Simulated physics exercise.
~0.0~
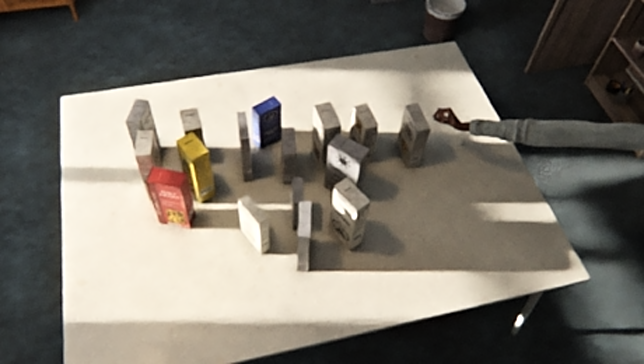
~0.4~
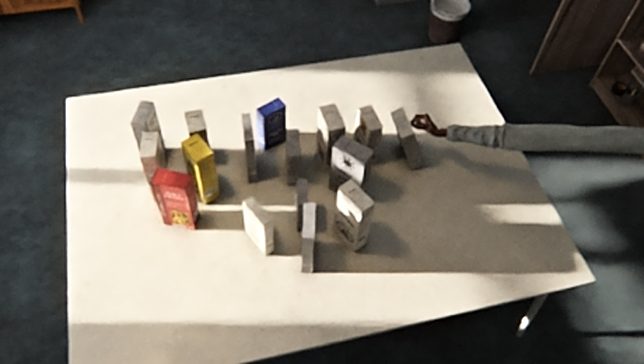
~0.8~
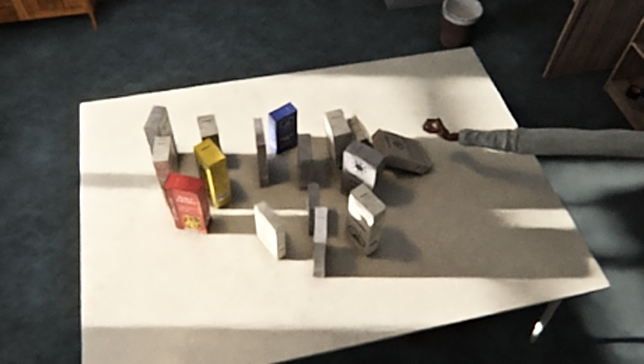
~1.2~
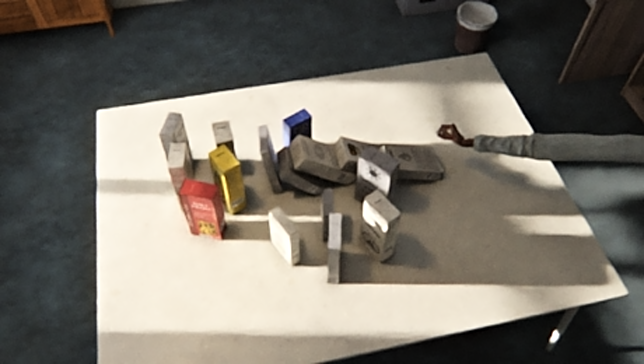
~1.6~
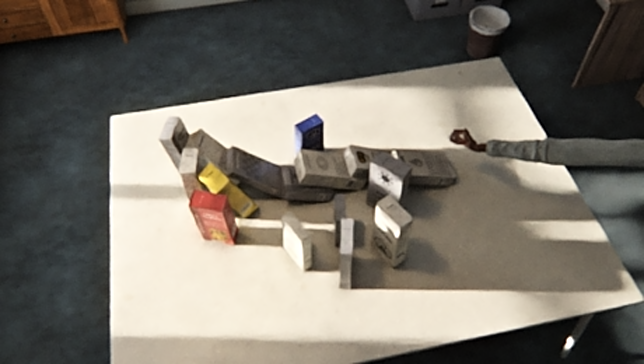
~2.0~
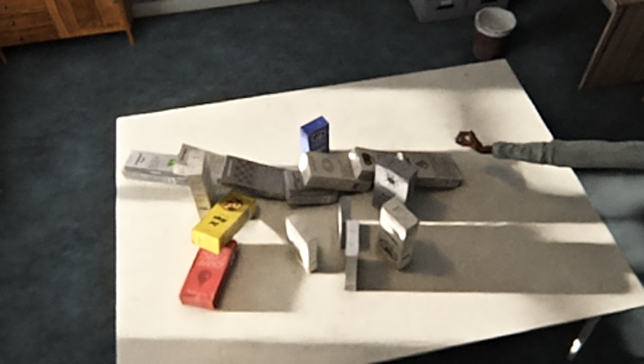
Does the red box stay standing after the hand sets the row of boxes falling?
No, the red box topples over and ends up lying flat on the table.
